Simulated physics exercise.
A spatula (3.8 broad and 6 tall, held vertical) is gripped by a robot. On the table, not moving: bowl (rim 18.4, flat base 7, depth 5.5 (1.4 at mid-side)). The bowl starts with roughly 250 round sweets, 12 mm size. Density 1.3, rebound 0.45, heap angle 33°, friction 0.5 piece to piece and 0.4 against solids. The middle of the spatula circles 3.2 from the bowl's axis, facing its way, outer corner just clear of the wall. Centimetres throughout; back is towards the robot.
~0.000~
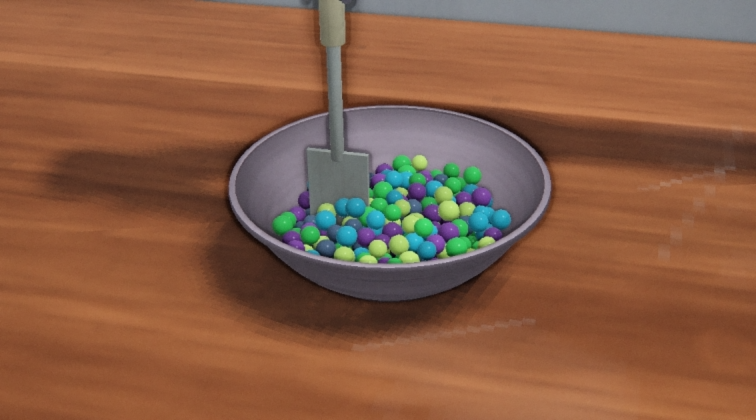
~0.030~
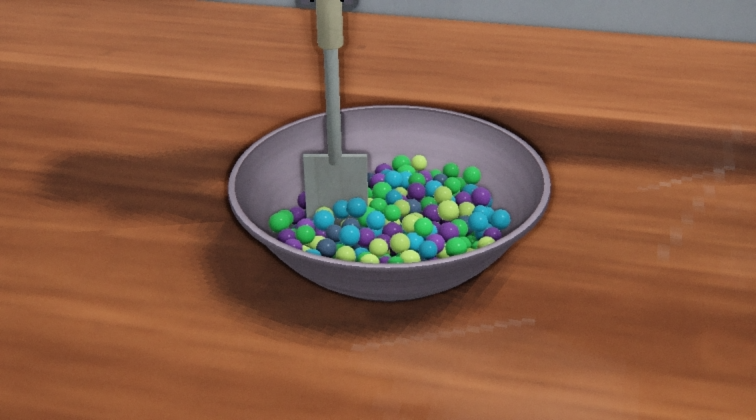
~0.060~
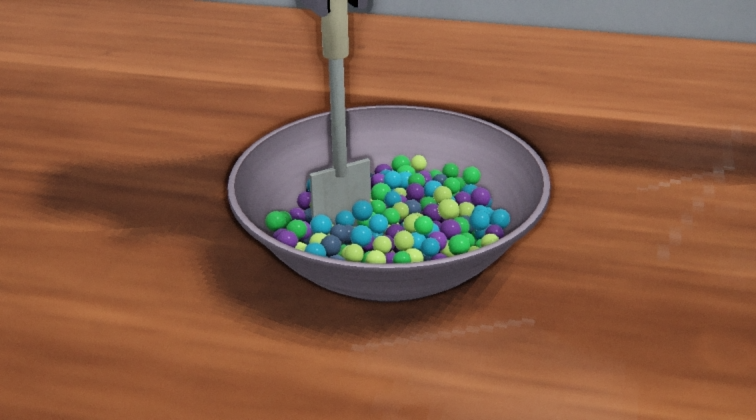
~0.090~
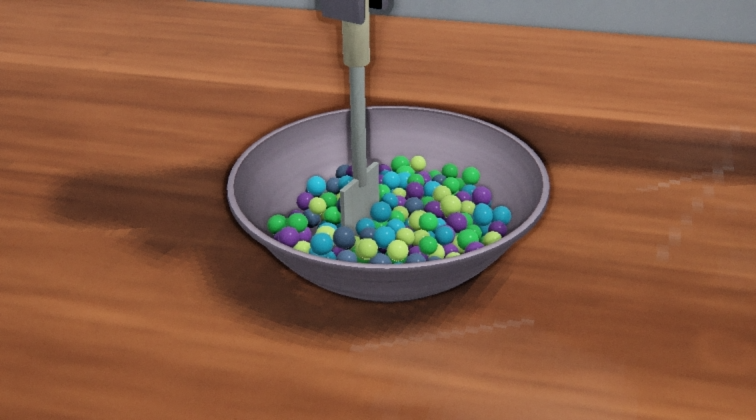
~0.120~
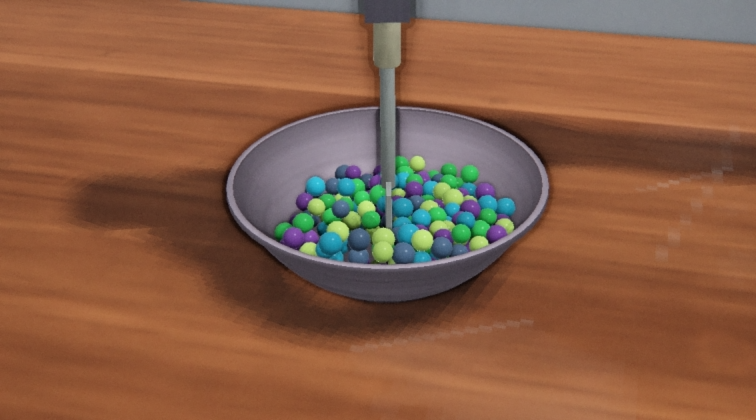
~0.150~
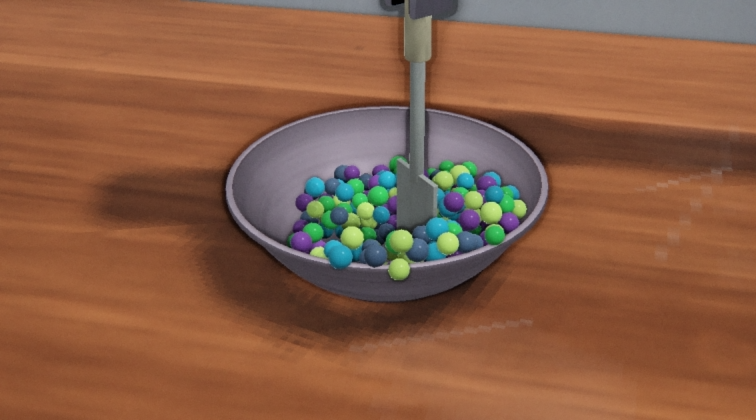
On a wooden table, a robot holds a spatula upright in a grey bowl of green, yellow, blue and purple balls. It sweeps the blade from the left along the near side toward the right, turning it edge-on and round again, pushing balls up against the near rim.
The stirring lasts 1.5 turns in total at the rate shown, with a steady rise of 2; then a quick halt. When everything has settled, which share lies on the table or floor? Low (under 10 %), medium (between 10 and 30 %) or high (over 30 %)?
A medium share, between 10 and 30 %, ends on the table or floor.
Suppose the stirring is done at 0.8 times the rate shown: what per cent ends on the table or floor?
About 10 per cent.
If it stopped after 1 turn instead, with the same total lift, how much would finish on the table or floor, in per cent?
In that case some 20 per cent.
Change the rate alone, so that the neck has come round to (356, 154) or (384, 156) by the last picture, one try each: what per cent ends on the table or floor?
About 0 and 10 per cent.
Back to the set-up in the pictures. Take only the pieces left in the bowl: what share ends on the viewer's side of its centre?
Roughly 50 per cent.
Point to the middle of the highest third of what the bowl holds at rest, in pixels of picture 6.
Near (398, 216).
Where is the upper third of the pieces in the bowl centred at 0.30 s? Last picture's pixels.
Around (382, 146).
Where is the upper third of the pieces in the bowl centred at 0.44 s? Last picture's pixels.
At about (343, 214).
After 0.30 s, 289° round, highest piece 9 above the table; 218 in the bowl, 11 on the table or floor, 19 in flight or on the tool.
After 0.44 s, 82° round, highest piece 9 above the table; 206 in the bowl, 37 on the table or floor, 5 in flight or on the tool.
After 0.72 s, 180° round, highest piece 5 above the table; 203 in the bowl, 45 on the table or floor.
After 1.42 s, 180° round, highest piece 5 above the table; 203 in the bowl, 45 on the table or floor.
At rest, 203 in the bowl, 45 on the table or floor. That is 18 % on the table or floor.
